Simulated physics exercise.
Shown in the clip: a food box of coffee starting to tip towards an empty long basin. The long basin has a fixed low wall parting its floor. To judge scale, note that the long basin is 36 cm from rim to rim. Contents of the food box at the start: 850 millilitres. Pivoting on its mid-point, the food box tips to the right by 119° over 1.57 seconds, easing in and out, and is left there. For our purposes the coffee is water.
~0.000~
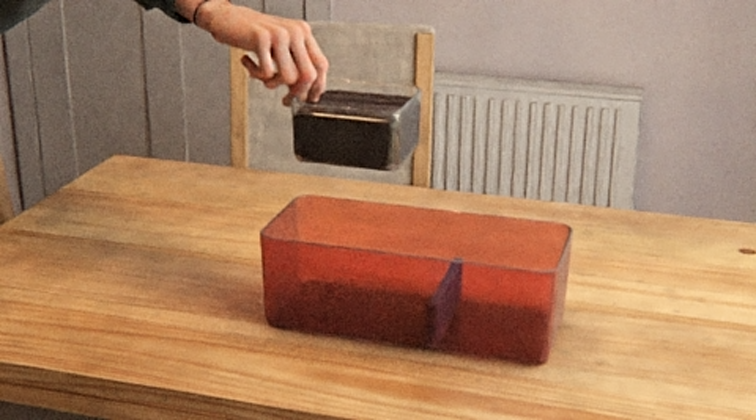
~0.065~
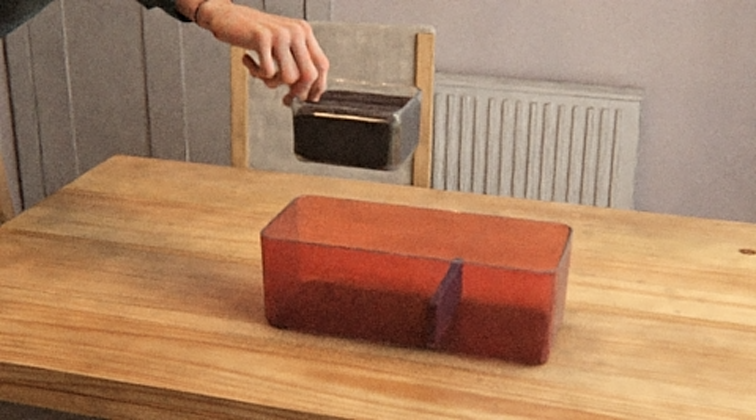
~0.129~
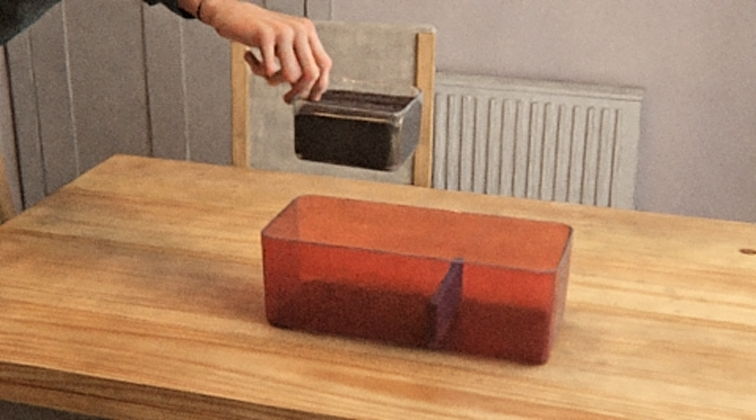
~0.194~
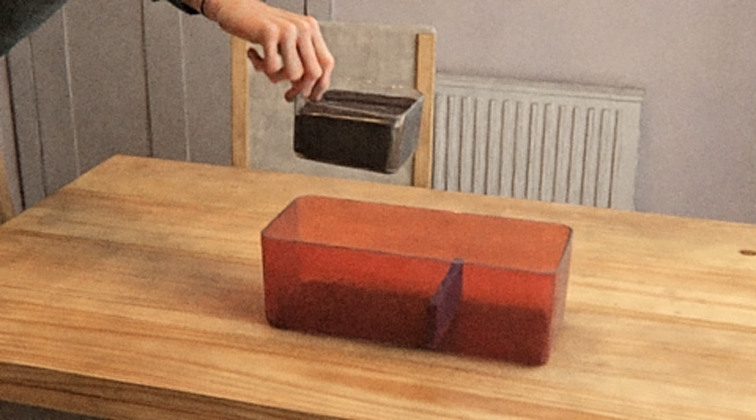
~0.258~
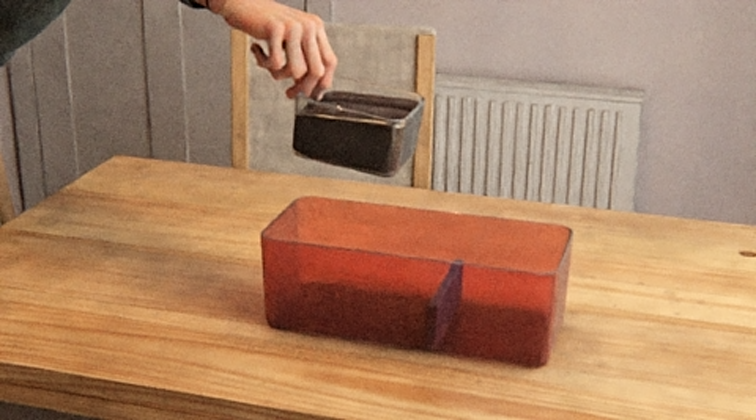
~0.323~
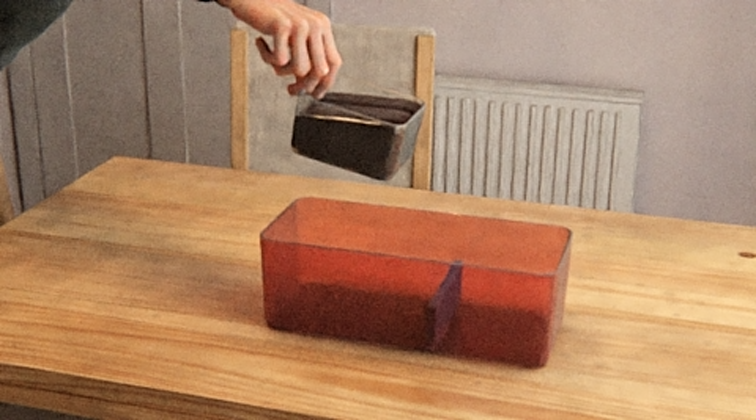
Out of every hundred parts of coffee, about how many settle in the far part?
About 70 out of 100.
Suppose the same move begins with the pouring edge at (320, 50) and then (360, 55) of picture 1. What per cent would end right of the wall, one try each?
Result: 0 per cent, then 15 per cent.
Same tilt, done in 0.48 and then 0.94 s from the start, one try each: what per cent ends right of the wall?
It comes to 35 per cent, and then 65 per cent.
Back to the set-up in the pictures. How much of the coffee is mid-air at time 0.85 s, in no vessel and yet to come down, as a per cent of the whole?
30 %.
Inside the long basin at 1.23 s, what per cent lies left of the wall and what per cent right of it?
Near 18 on the left, 70 on the right.
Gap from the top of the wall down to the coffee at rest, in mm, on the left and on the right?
Left roughly 50 mm; right roughly 28 mm.
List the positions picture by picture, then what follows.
Tilt 0°; pouring edge (411, 102); surface from (309, 99) to (411, 108); the long basin's rim runs from (279, 216) to (565, 250); the wall's top is at (446, 281), in the first picture.
Tilt 1°; pouring edge (411, 102); surface from (309, 99) to (411, 108), in the second picture.
Tilt 2°; pouring edge (413, 103); surface from (311, 98) to (412, 109), in the third picture.
Tilt 4°; pouring edge (414, 106); surface from (312, 99) to (413, 110), in the fourth picture.
Tilt 8°; pouring edge (415, 111); surface from (312, 101) to (414, 111), in the fifth picture.
Tilt 12°; pouring edge (415, 116); surface from (312, 102) to (416, 113), in the sixth picture.
Then, 0.85 s in, the tilt is 67° and 42 per cent is still to pour, 2 is left of the wall and 26 right of it.
Then, 1.23 s in, the tilt is 106° and 6 per cent is still to pour, 19 is left of the wall and 70 right of it.
Then, 1.63 s in, the tilt is 119° and 0 per cent is still to pour, 29 is left of the wall and 70 right of it.
Then, 2.07 s in, the tilt is 119° and 0 per cent is still to pour, 29 is left of the wall and 71 right of it.
Finally, 29 per cent lies left of the wall, 70 right of it and 1 outside.
